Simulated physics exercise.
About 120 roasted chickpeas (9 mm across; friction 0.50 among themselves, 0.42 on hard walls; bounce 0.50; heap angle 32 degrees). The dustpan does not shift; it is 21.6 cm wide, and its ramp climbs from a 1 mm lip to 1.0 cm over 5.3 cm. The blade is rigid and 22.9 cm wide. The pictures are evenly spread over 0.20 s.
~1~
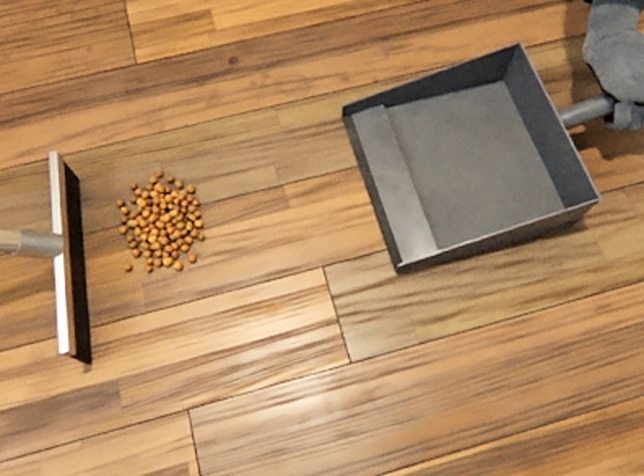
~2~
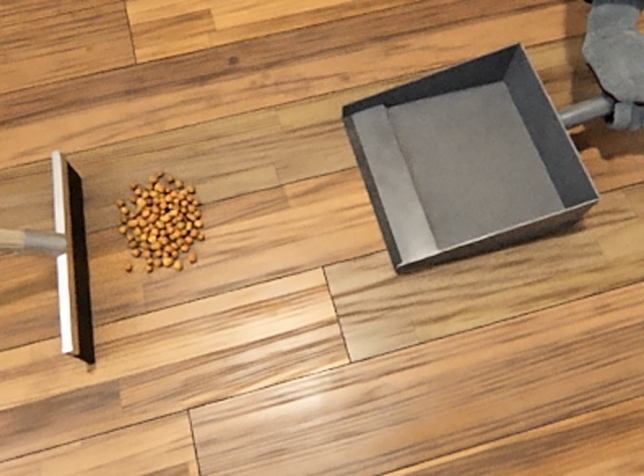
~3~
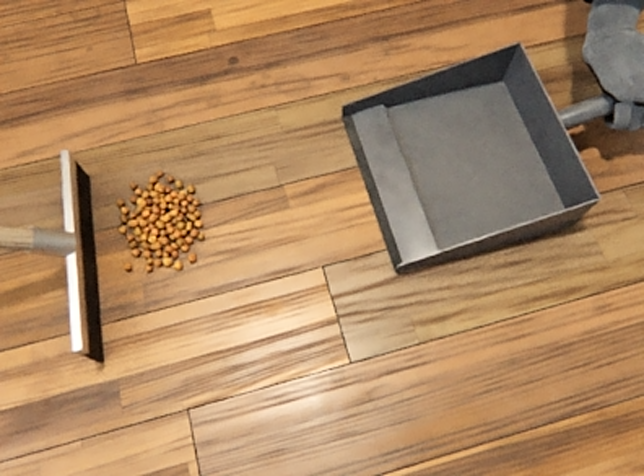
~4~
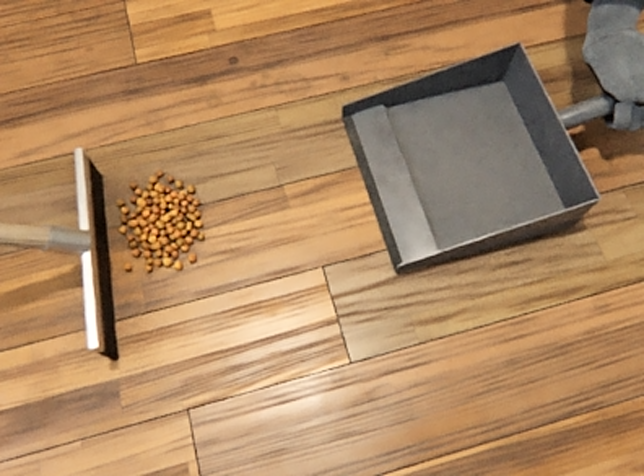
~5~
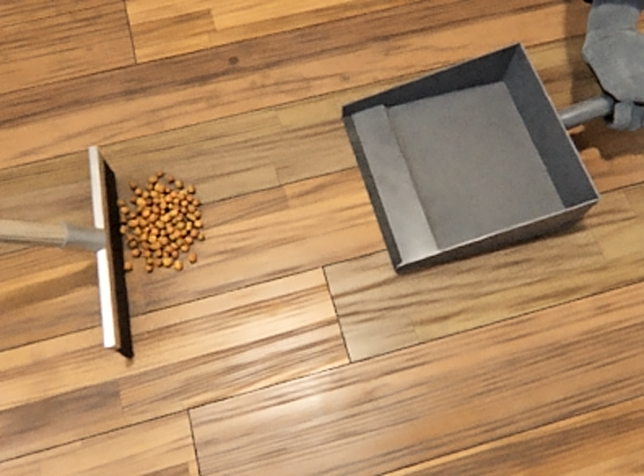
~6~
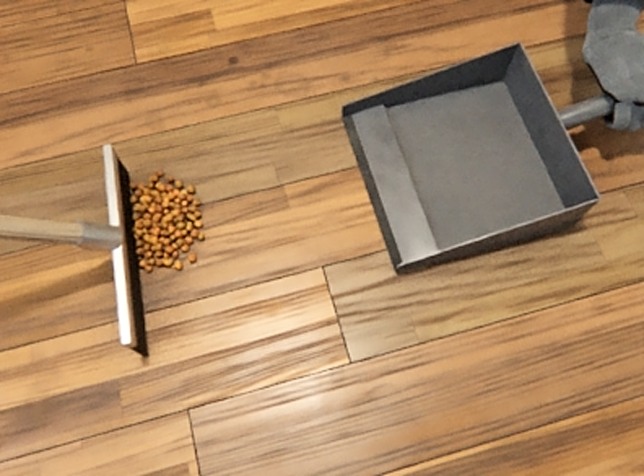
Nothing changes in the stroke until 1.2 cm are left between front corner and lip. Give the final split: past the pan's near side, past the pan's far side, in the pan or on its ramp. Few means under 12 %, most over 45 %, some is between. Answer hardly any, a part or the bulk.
Past the pan's near side: Hardly any; past the pan's far side: Hardly any; in the pan or on its ramp: The bulk.
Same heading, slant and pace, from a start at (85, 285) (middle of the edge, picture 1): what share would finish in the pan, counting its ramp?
Some 40 per cent.
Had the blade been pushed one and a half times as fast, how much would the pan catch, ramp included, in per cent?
It would be near 55 per cent.
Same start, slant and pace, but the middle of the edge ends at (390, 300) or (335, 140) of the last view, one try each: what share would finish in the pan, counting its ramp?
Some 20 and 40 per cent.
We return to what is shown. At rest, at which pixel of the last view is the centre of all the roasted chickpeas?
Around (373, 194).
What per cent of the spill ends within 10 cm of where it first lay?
Roughly 5 per cent.
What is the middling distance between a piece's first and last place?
Some 26 cm.
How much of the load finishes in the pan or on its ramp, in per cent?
About 50 per cent.
Then, 0.32 s after the last picture, middle of the blade 16 cm from the lip; 0 % over the lip, far side 5 %, near side 0 %.
Then, 0.54 s after the last picture, middle of the blade 7 cm from the lip; 0 % over the lip, far side 5 %, near side 0 %.
Then, 0.87 s after the last picture, middle of the blade 2 cm from the lip; 55 % over the lip, far side 5 %, near side 0 %.
In the end, near side 0 %, far side 5 %, pan 50 %, in front of the lip or behind the blade 45 %.
